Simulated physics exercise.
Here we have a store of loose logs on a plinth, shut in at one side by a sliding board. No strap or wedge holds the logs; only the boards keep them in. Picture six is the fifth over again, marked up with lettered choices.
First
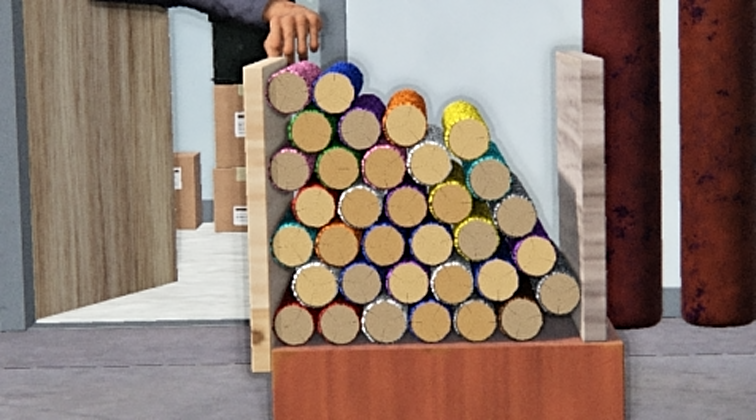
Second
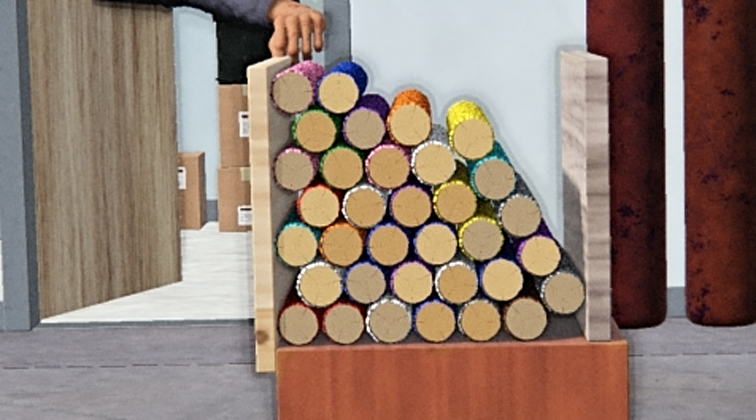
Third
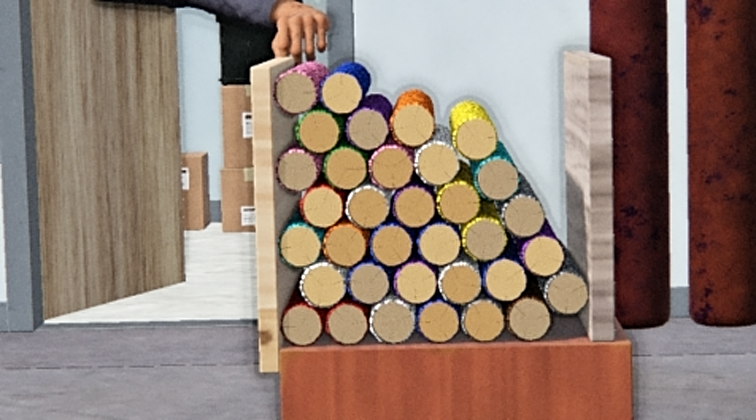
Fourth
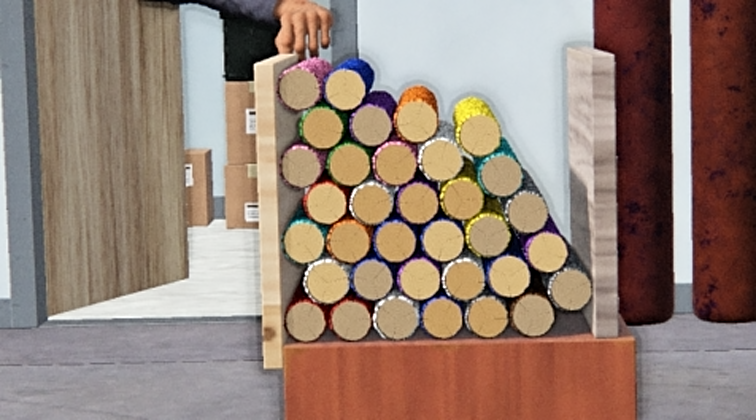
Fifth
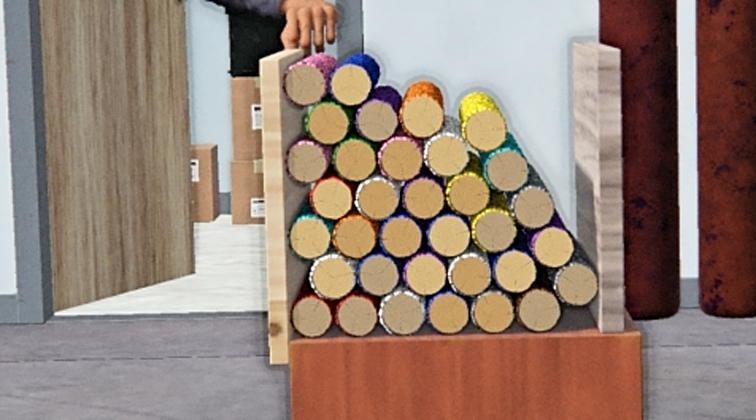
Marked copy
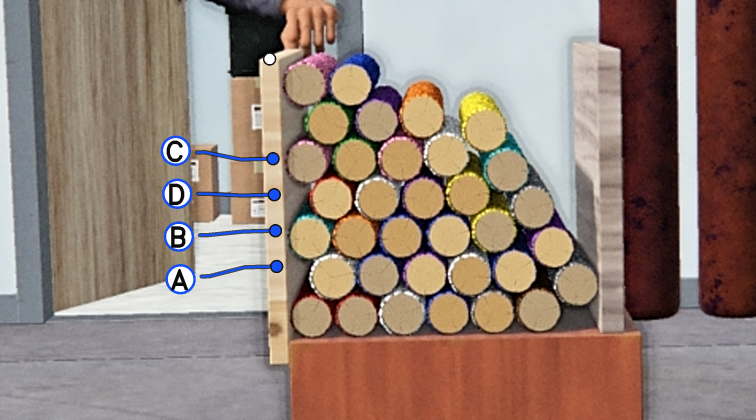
We see a hand resting at the top of the left board beside a sloping stack of round logs with colourful, glittery sides on a reddish-brown plinth. The view drifts slightly, while the logs, boards and hand stay essentially still.
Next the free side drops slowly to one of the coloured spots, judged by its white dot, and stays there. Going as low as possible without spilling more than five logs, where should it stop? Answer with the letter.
Slide it to A.
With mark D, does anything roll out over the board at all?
Yes, at D.
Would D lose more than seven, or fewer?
Fewer than seven.
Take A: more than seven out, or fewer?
Fewer than seven.
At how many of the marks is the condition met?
The number is four.
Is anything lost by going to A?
Yes.
On the marked copy, A at (277, 267); B at (276, 231); C at (273, 159); D at (274, 195); the white dot at (270, 59).
Following A. Soon after the start, top of the board (283, 147).
Later, top of the board (286, 246).
In the end, top of the board (287, 265), four out over the board.
As for the rest, B four out over the board; C one out over the board; D one out over the board.
